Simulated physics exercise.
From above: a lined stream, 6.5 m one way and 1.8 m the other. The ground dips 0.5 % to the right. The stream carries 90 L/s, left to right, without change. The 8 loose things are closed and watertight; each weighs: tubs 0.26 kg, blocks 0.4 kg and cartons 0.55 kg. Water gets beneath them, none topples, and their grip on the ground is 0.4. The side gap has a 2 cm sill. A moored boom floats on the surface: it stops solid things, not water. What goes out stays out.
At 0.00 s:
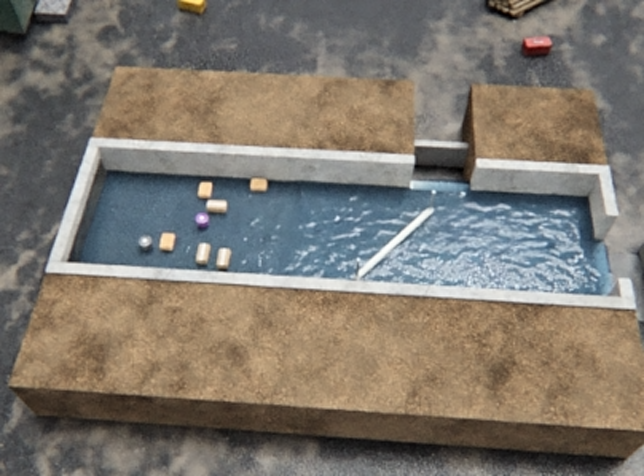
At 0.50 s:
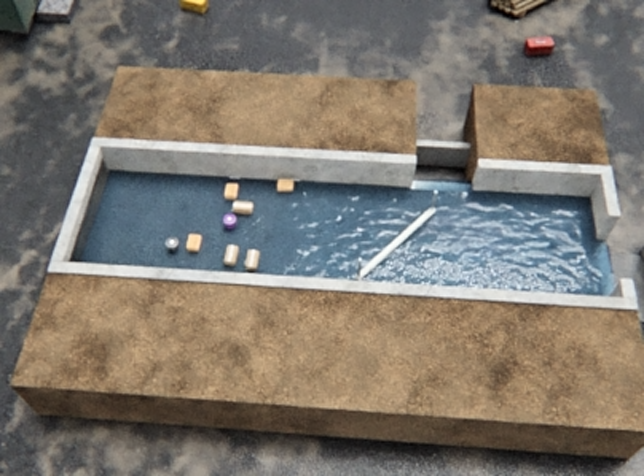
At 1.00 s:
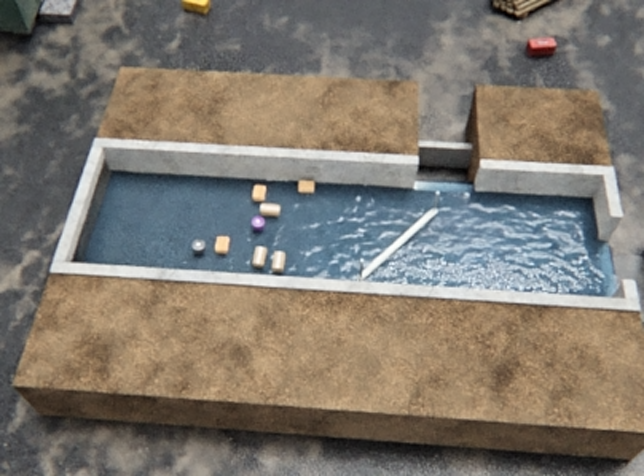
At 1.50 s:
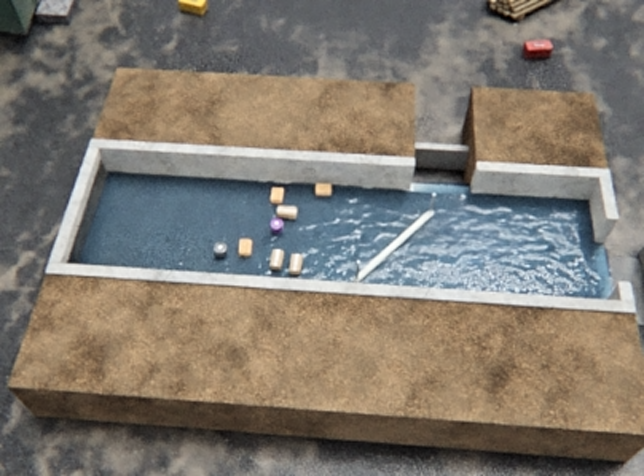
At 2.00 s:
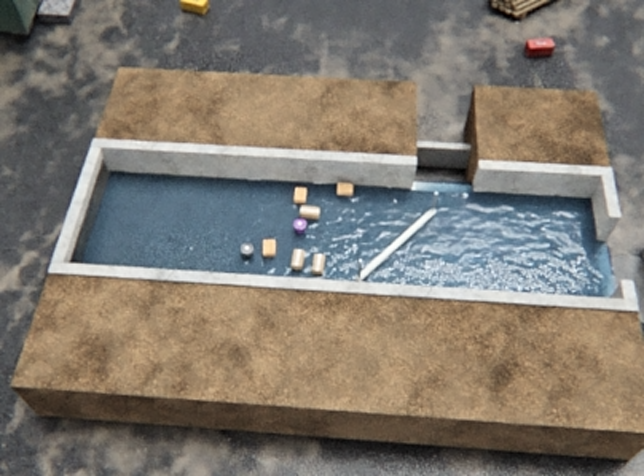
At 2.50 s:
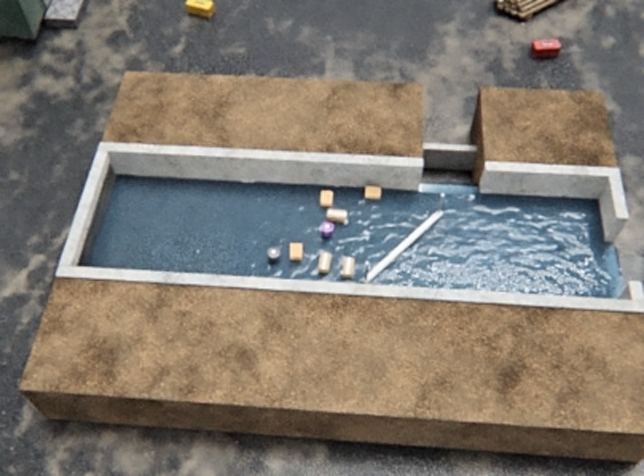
To begin with, a cluster of small tan blocks and pale rounded pieces, with a purple tub among them, floats near the left end of a walled stream. The whole group then drifts steadily rightward in loose formation, drawing closer to a slanted white boom that stays in place.
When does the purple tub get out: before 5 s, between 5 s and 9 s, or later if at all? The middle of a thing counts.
It leaves between the two times.
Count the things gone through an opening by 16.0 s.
8 of them.
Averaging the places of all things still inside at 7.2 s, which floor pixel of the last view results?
At about (401, 233).
After 3.5 s the purple tub is near (371, 229), 2.1 m from its start, afloat; 0 of 8 are out; 8 afloat.
After 7.2 s the purple tub has gone out (at 7.1 s); 4 of 8 are out; 4 afloat.
After 12.0 s the purple tub has gone out (at 7.1 s); 8 of 8 are out; 0 afloat.
After 16.0 s the purple tub has gone out (at 7.1 s); 8 of 8 are out; 0 afloat.
